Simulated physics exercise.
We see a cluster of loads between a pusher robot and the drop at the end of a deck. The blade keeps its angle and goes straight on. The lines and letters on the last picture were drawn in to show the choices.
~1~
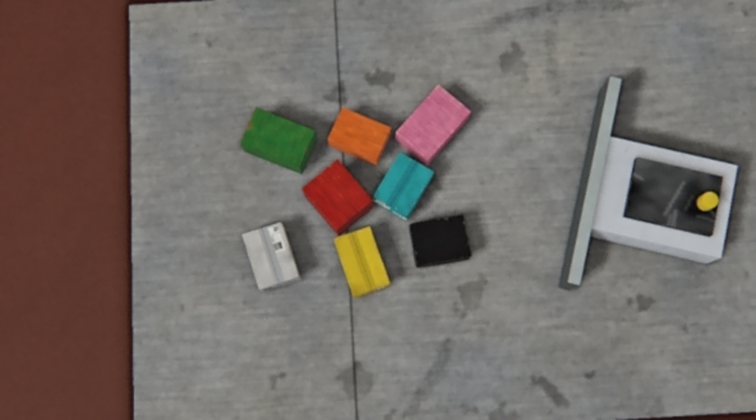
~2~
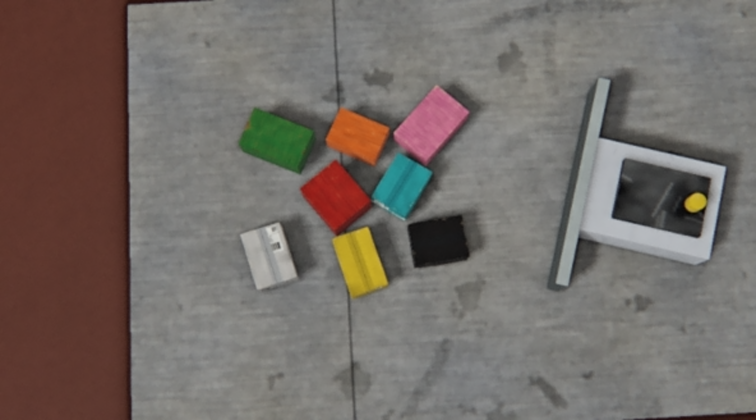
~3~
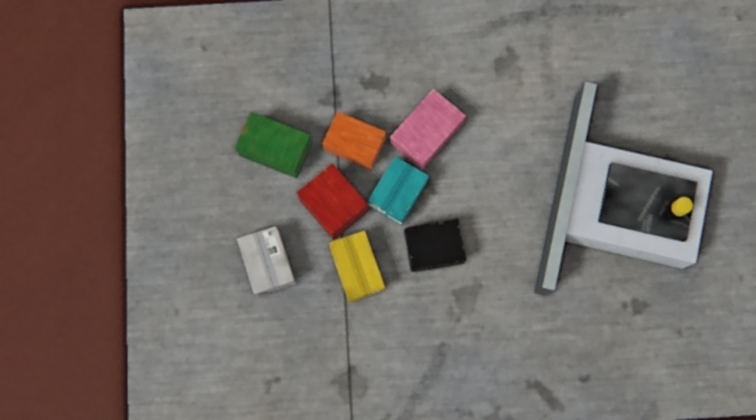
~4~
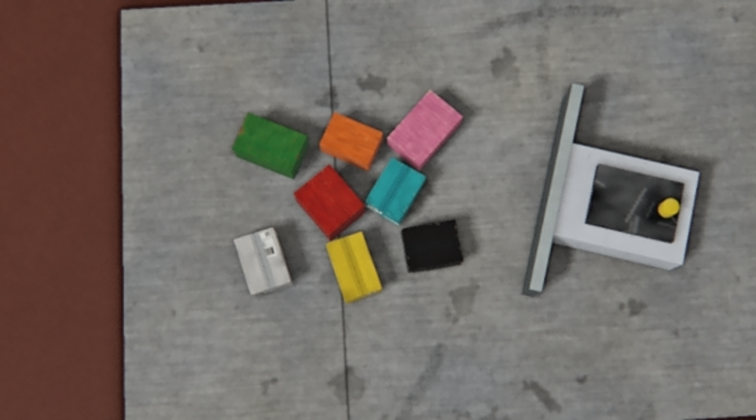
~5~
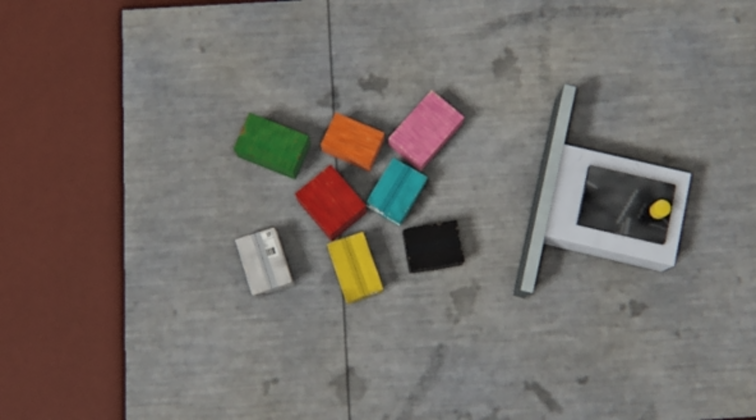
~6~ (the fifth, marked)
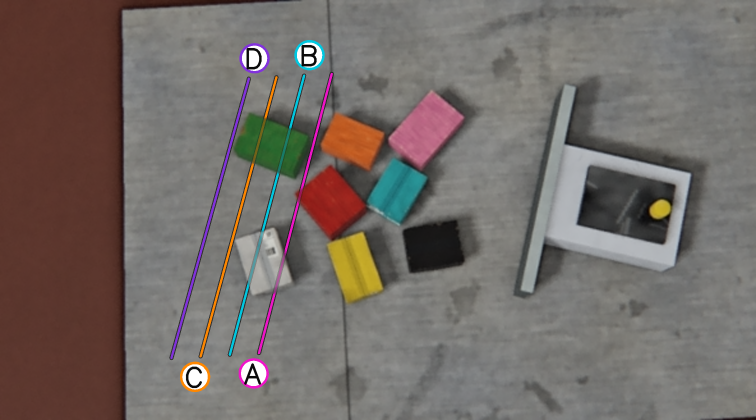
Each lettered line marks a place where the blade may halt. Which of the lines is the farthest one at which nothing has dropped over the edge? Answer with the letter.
It should halt at C.
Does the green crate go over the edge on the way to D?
Yes.
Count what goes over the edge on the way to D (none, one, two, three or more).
By then, two.
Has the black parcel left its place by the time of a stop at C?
Yes.
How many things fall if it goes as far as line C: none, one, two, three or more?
By then, none.
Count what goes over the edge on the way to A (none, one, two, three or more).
By then, none.
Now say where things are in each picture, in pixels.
The first frame shows red crate (338, 199); green crate (280, 141); orange crate (360, 137).
The second frame shows robot (654, 196); black parcel (438, 242).
The third frame shows robot (641, 200); turquoise parcel (398, 191).
The fourth frame shows robot (628, 202); pink crate (425, 131).
The fifth frame shows robot (619, 203); green crate (273, 146); orange crate (353, 142); black parcel (433, 247).
On the marked copy, A at (296, 210); B at (268, 211); C at (239, 213); D at (211, 215).
Following C. Soon after the start, robot (508, 210); pink crate (415, 132); yellow box (341, 270).
Later, robot (396, 216); green crate (210, 130); white parcel (222, 265).
In the end, robot (308, 221); green crate (130, 125); white parcel (144, 253); nothing has fallen.
As for the rest, A is safe but short; B is safe but short; D drops the green crate and white parcel.
